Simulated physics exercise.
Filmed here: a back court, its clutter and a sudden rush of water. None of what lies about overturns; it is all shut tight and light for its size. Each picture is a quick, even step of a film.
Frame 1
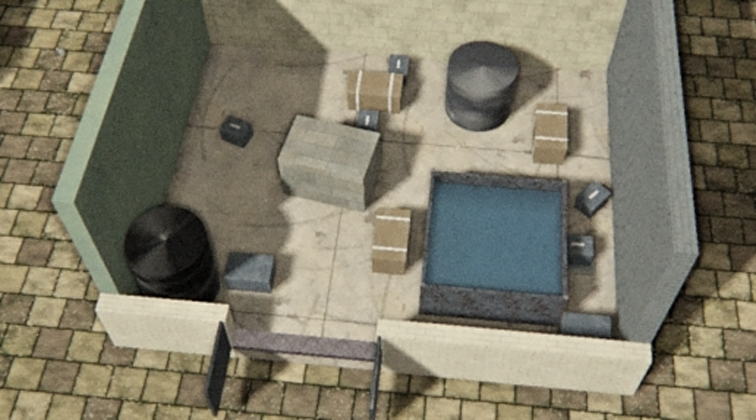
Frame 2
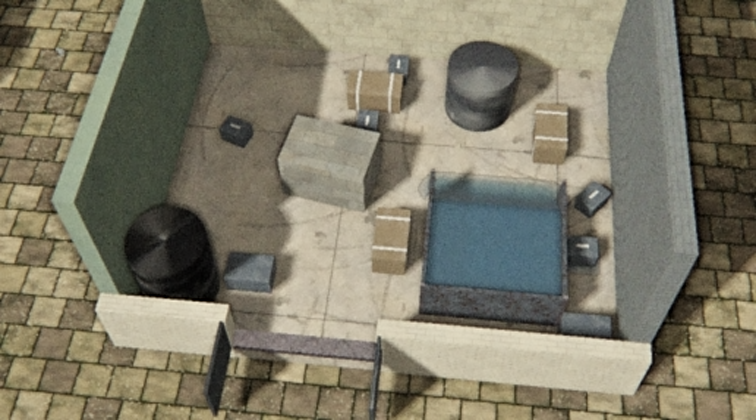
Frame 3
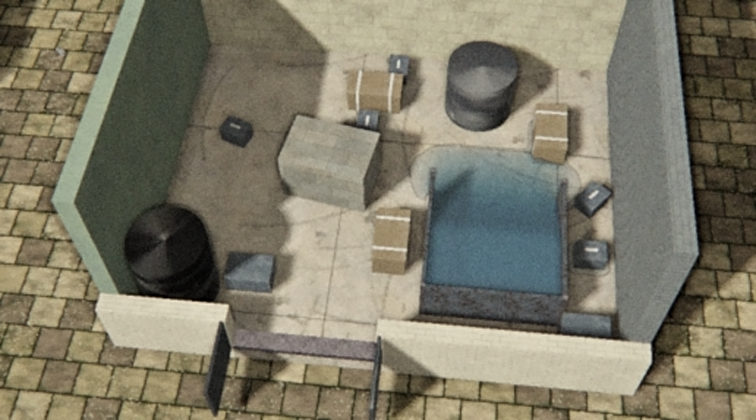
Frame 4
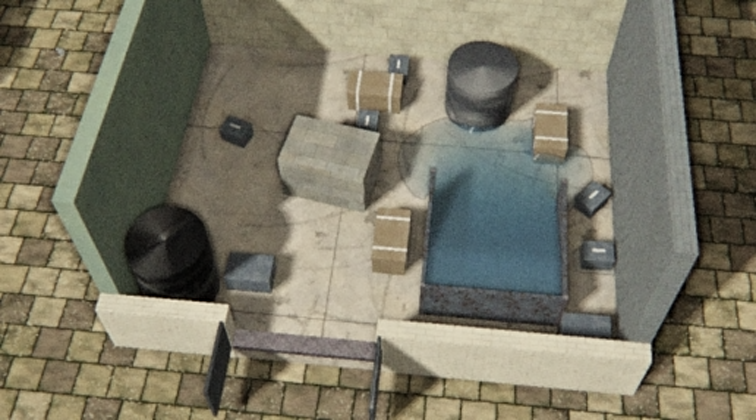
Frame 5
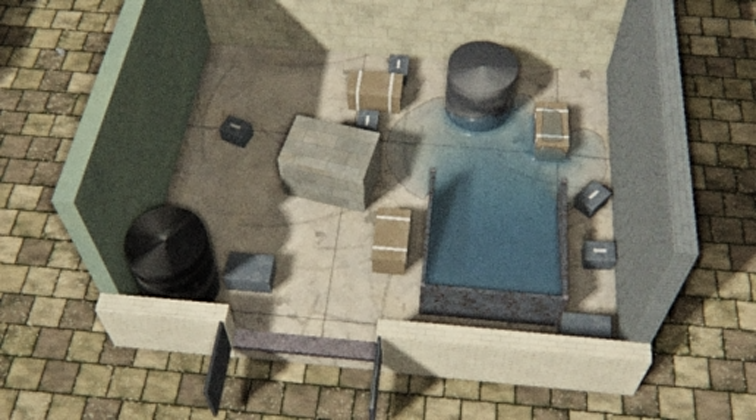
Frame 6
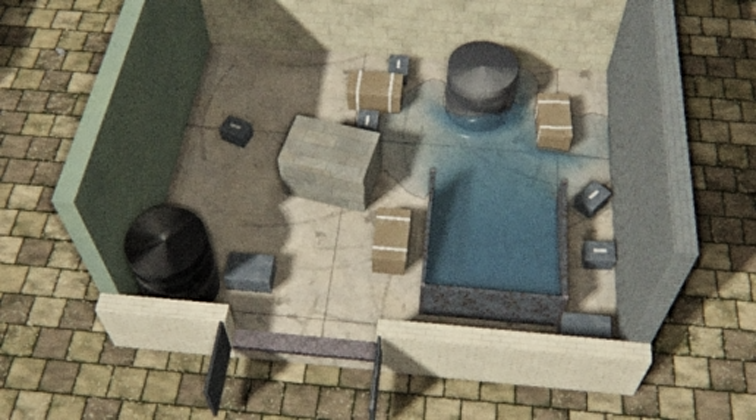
Blue water spreads from a walled tank across the court floor, nudging a dark box, then a tan crate.
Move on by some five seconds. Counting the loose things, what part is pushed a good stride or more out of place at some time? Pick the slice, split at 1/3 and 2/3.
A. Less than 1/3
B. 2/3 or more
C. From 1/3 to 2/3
2/3 or more.
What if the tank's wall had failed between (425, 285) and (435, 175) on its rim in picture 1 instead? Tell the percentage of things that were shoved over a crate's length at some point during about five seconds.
Near 50 %.
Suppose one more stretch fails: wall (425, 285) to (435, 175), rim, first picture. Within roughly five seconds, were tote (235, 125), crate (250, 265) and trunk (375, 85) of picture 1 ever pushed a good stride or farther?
Same order as named: Sent that far; sent that far; not sent that far.
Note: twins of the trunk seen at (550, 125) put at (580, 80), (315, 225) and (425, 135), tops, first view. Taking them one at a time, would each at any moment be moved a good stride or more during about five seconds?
First driven off; second falls short; third driven off.
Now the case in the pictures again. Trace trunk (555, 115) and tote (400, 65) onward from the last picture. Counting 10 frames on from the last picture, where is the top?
My guess: Roughly (585, 75), then roughly (295, 45).
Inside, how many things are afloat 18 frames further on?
It adds up to 4.
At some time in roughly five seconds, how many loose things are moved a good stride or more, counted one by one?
It totals 7.
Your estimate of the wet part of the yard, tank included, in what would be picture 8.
My answer would be close to 35 per cent.
A moment on, 1 of 10 are well off their spots; 0 afloat.
Next, 4 of 10 are well off their spots; 2 afloat.
Later, 4 of 10 are well off their spots; 4 afloat.
In the end, 6 of 10 are well off their spots, and 7 have been at some point; 8 afloat.
